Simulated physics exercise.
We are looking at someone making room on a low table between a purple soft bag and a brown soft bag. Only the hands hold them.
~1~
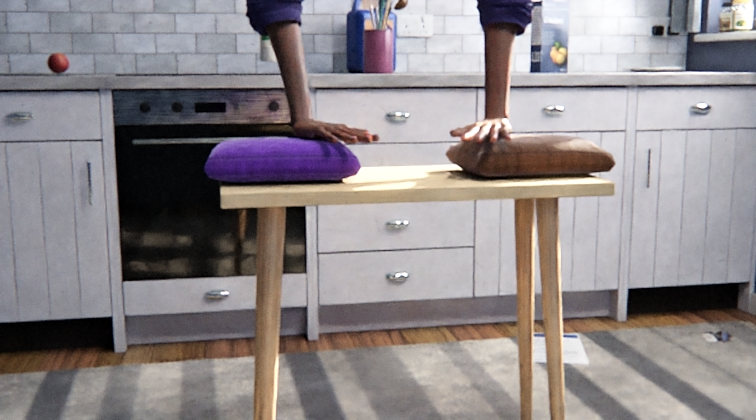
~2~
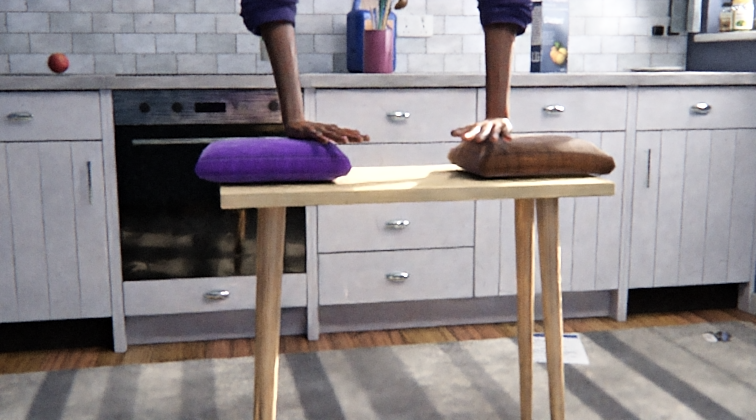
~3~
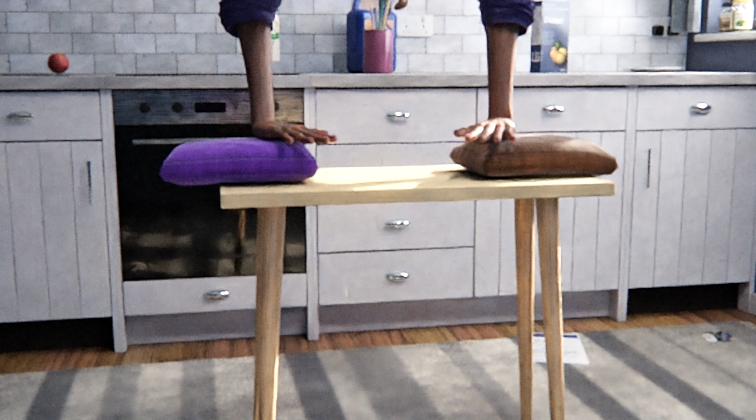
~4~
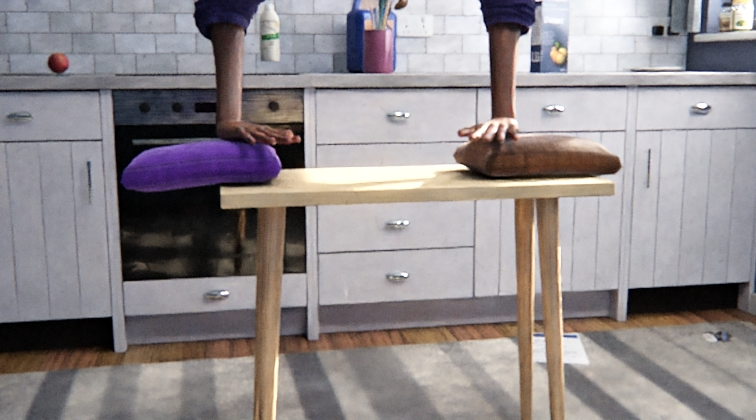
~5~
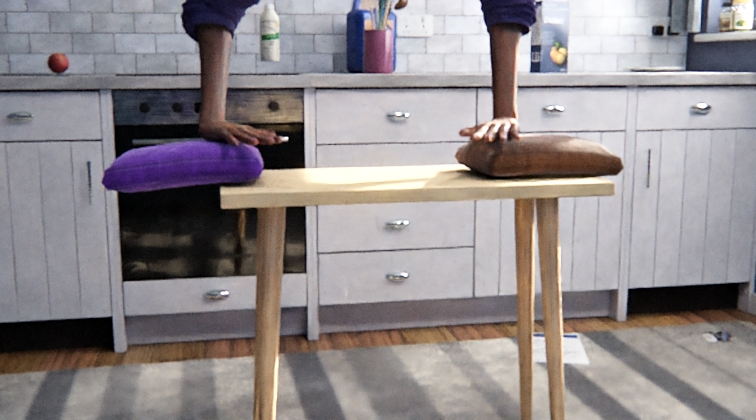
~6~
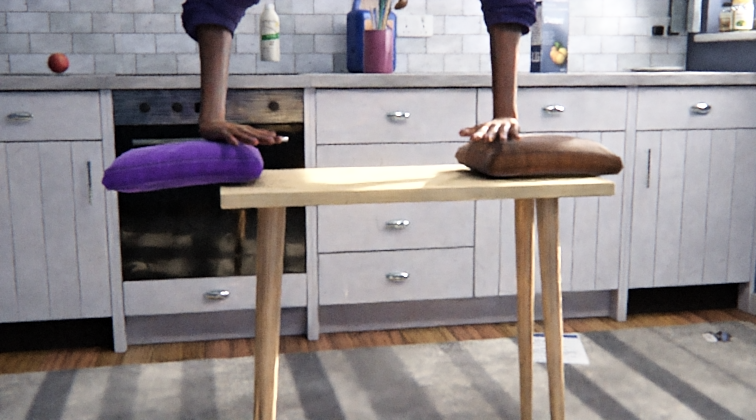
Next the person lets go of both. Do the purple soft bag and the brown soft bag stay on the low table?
Outcome: The purple soft bag slumps off the end; the brown soft bag remains on top.
Then, 0.36 s past the final frame, purple soft bag falling near (175, 286); brown soft bag unmoved.
Then, 0.68 s past the final frame, purple soft bag on the floor; brown soft bag unmoved.
When it is over, purple soft bag on the floor; brown soft bag unmoved. The purple soft bag tips over and falls and the brown soft bag holds its place.
